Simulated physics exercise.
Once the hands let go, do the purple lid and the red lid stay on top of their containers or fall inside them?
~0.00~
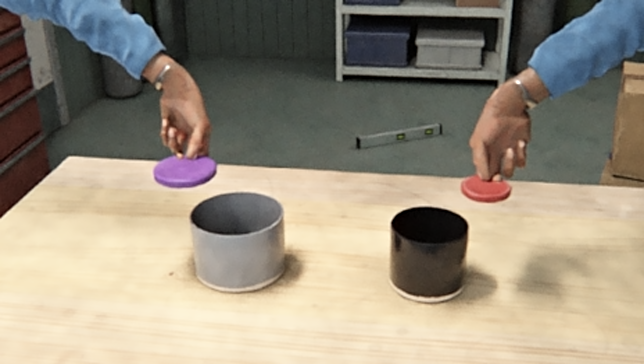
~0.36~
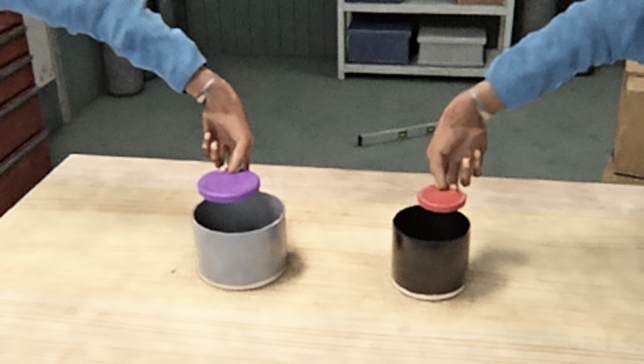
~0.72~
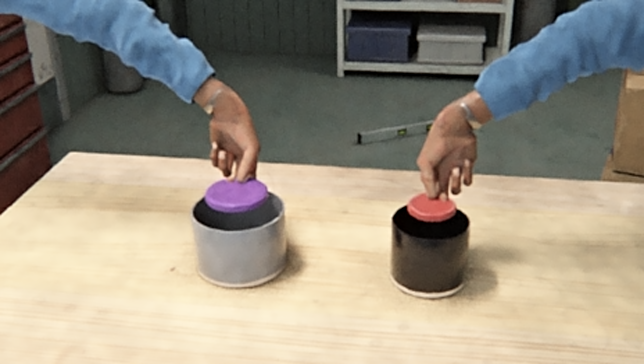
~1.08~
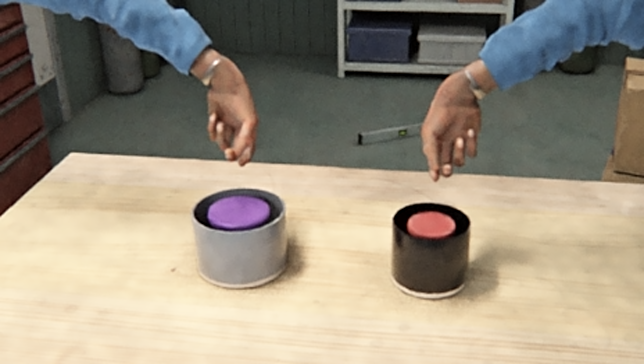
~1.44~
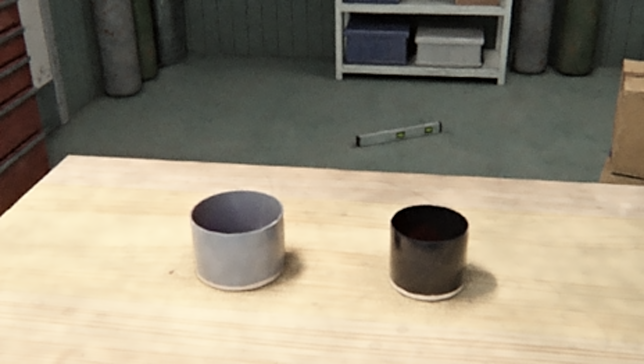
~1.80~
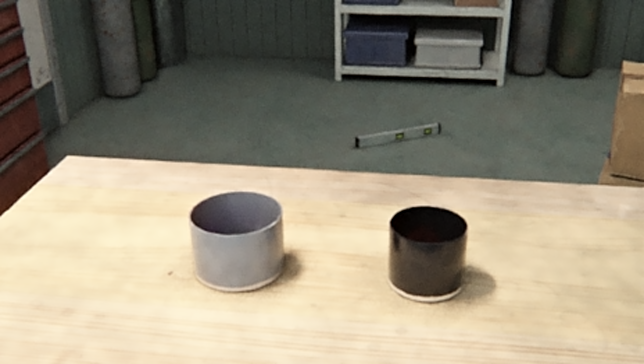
Both lids fall inside. The purple one drops into the gray container and the red one drops into the black container.
